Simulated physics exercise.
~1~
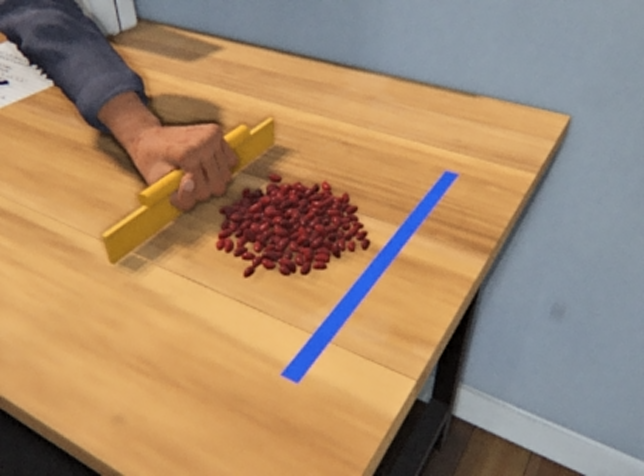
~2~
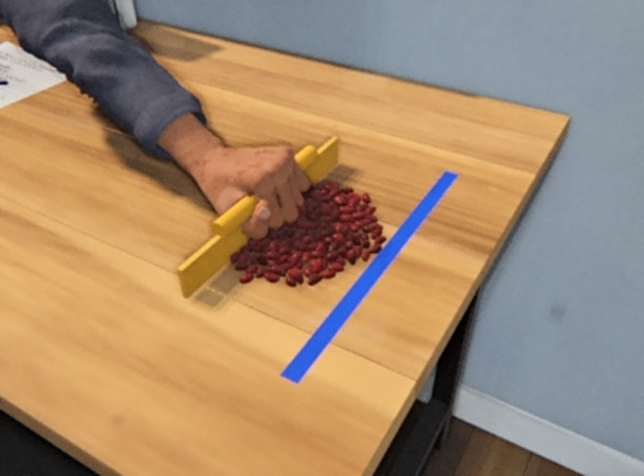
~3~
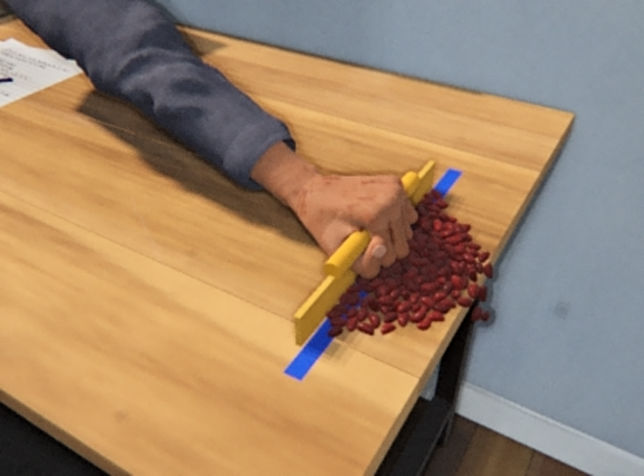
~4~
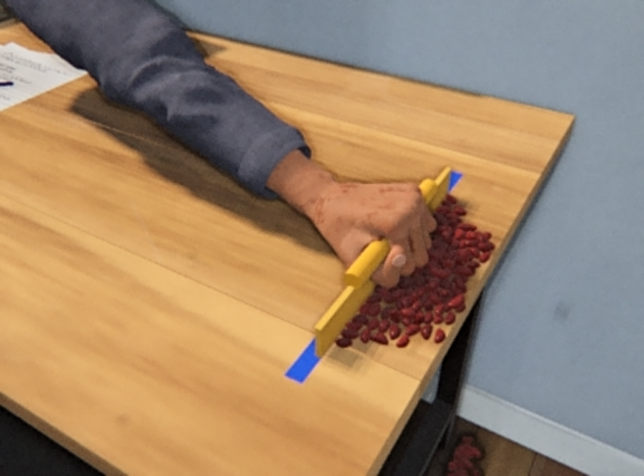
A hand with a yellow scraper pushes red beans to the table's edge, spilling some.
